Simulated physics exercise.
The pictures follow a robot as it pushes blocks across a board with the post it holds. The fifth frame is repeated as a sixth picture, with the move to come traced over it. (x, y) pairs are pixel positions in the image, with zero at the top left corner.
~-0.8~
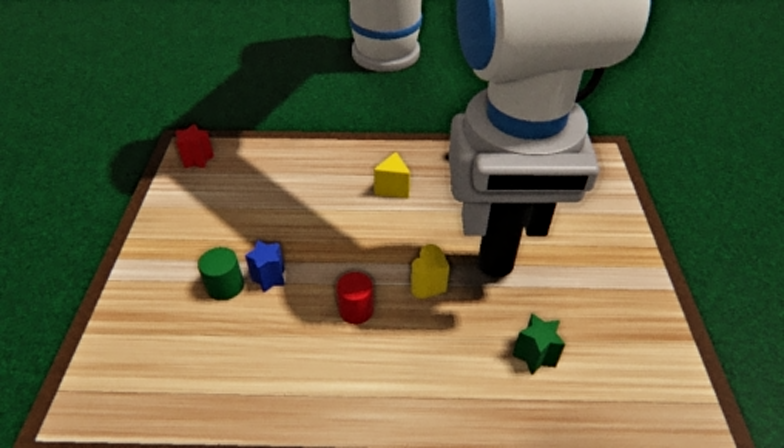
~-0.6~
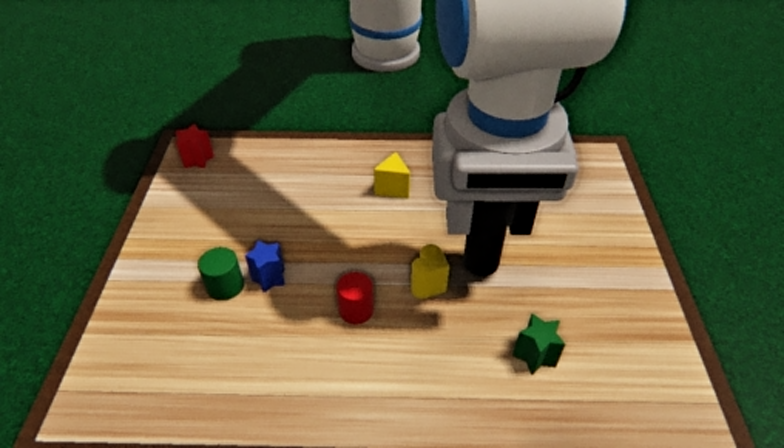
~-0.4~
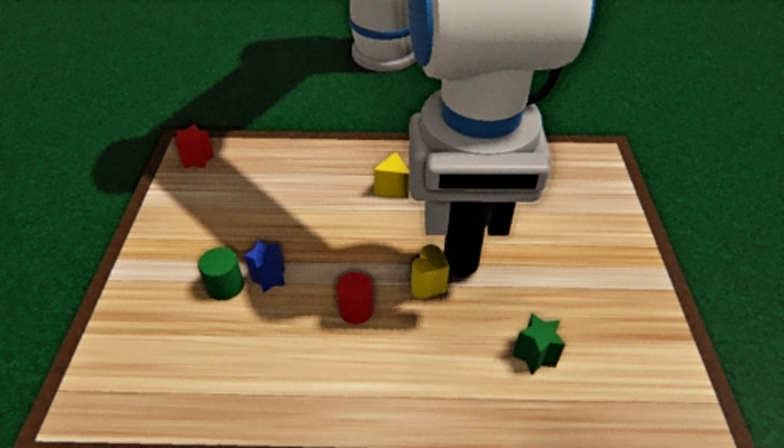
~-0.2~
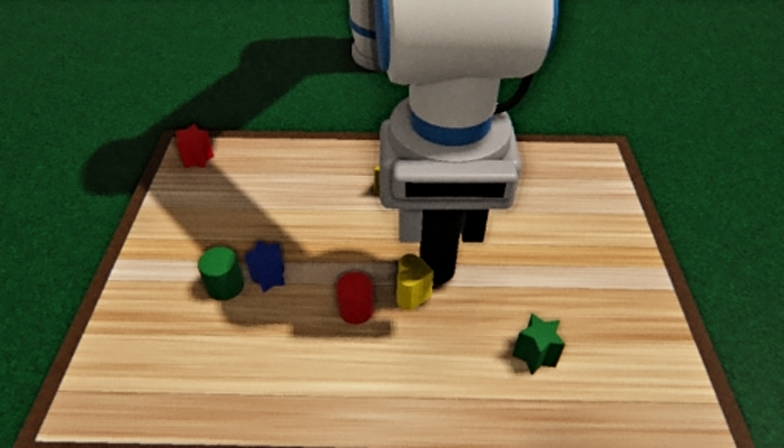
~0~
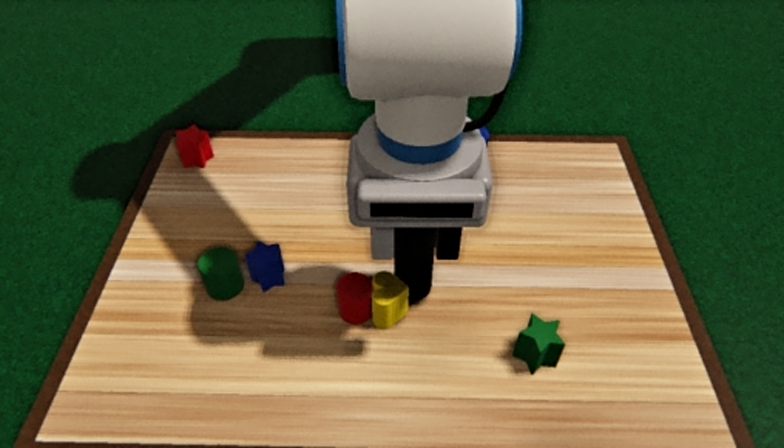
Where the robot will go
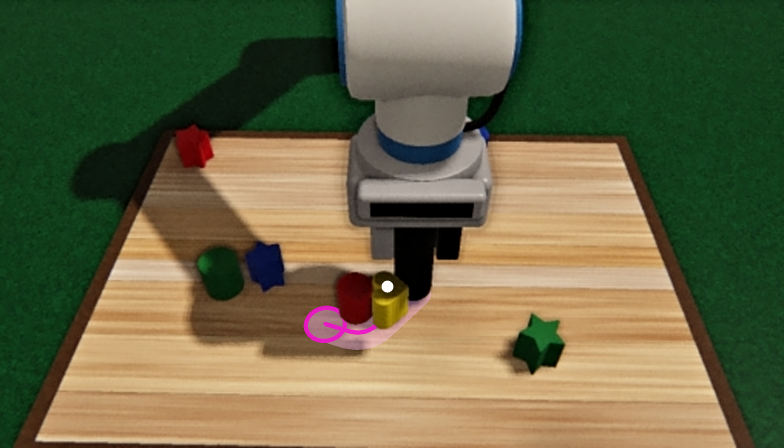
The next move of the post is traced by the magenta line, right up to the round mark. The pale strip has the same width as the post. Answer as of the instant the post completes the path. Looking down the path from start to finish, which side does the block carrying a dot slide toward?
Measured against the direction from start to end, the block carrying a dot shifts toward the left-hand side.
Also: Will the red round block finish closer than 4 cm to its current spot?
That would be a no.
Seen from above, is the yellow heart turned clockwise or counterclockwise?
From the top: Counterclockwise.
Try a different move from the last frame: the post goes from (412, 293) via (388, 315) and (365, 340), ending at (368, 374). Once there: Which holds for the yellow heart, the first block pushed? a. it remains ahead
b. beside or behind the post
That would be b.
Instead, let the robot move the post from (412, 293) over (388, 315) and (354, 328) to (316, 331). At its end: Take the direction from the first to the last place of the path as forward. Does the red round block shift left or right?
It's set to shift right.
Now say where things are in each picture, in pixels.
Post tip at (496, 264); block tops, blue star at (264, 253); red round block at (355, 285); yellow heart at (431, 259), in the first frame.
Post at (481, 263); blocks unchanged, in the second frame.
Post at (461, 263); blocks unchanged, in the third frame.
Post at (437, 270); yellow heart at (413, 269), in the fourth frame.
Post at (413, 286); blue star at (264, 253); red round block at (355, 285); yellow heart at (387, 287), in the fifth frame.
Path on the board, from (412, 293) through (389, 314) and (360, 332) to (325, 324); the dot is on the yellow heart.
The first path, step by step. One third of the way, post at (389, 308); red round block at (329, 292); yellow heart at (358, 307), turned 15° clockwise.
Two thirds of the way, post at (359, 326); red round block at (320, 294); yellow heart at (327, 328).
At the end, post at (325, 317); blue star in place; red round block at (292, 282); yellow heart at (313, 331), turned 25° anticlockwise.
